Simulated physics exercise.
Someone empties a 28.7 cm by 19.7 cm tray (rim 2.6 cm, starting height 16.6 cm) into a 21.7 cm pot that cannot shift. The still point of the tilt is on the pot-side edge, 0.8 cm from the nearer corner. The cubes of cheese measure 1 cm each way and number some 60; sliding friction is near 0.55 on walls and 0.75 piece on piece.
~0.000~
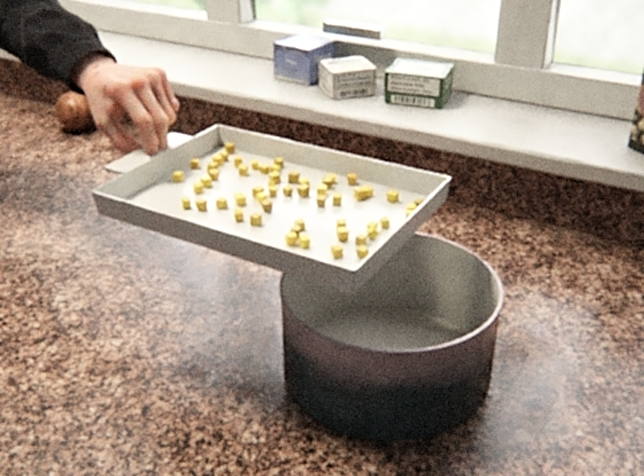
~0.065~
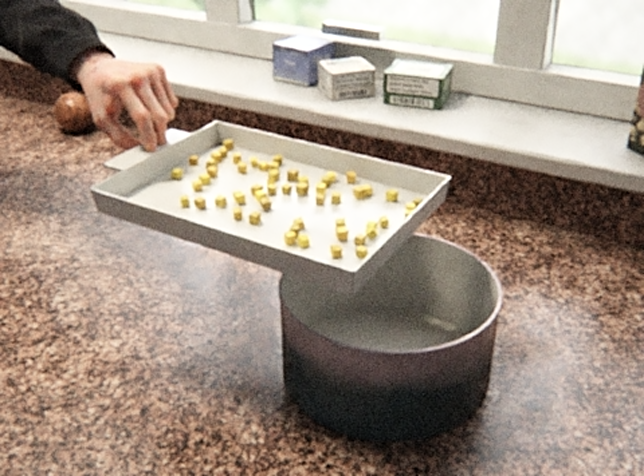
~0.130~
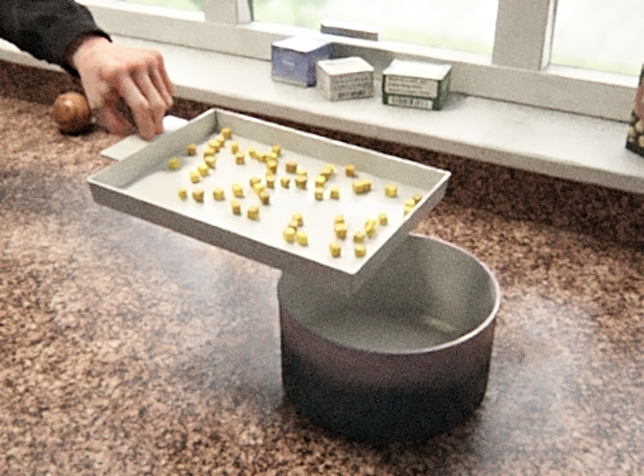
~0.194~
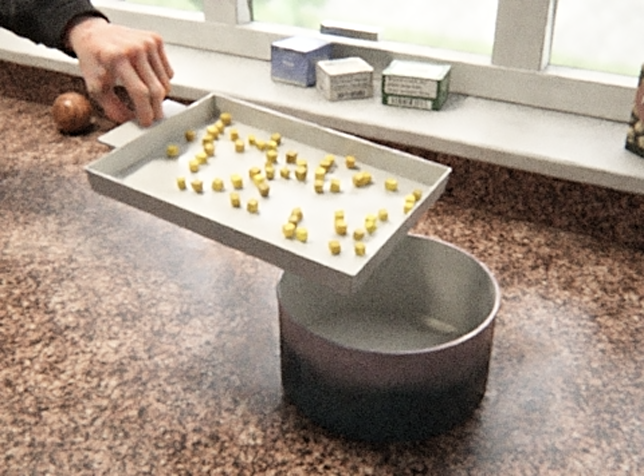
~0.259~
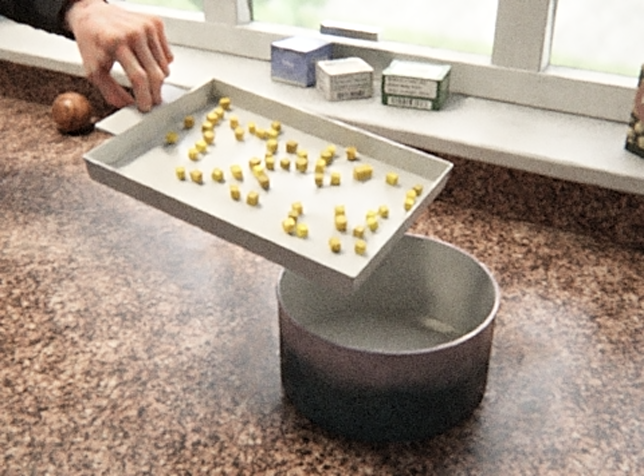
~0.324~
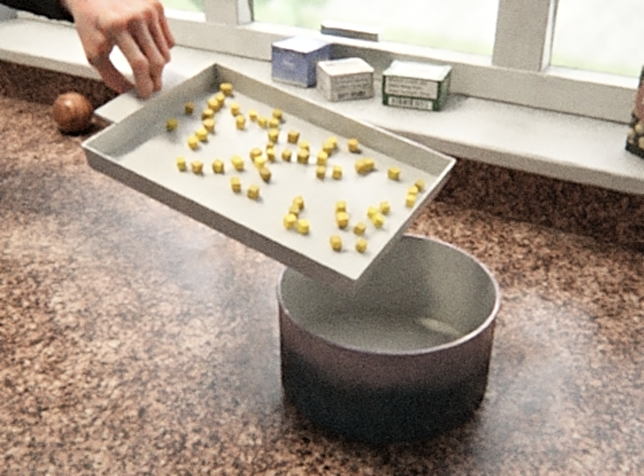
The clip opens on a hand holding a shallow pale tray scattered with small yellow cubes, nearly level above a dark round pot on a speckled countertop. The hand then steadily raises the left end, slanting the tray moderately down toward the pot while the cubes stay spread across it.
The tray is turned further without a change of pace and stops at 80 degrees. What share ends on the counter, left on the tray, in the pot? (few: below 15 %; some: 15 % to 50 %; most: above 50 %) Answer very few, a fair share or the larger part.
Counter: A fair share, tray: The larger part, pot: Very few.
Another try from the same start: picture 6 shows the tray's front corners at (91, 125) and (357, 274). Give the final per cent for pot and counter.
Pot 15, counter 20.
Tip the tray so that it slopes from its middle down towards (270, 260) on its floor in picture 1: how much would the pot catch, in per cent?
Some 0 per cent.
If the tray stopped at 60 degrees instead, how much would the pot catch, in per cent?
It would be near 0 per cent.
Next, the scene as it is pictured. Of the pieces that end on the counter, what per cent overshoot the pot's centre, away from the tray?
Roughly 100 per cent.
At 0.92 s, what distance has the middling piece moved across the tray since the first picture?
About 9 cm.
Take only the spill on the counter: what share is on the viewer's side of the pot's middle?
About 100 per cent.
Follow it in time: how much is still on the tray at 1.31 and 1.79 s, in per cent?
In turn: 70, 65.
After 0.92 s, tilt 45 degrees; the tray holds 100 %, the pot 0 %.
After 1.31 s, tilt 66 degrees; the tray holds 70 %, the pot 0 %.
After 1.79 s, tilt 80 degrees; the tray holds 65 %, the pot 0 %.
By 3.2 s all is still; counter 35 %, tray 65 %, pot 0 %.
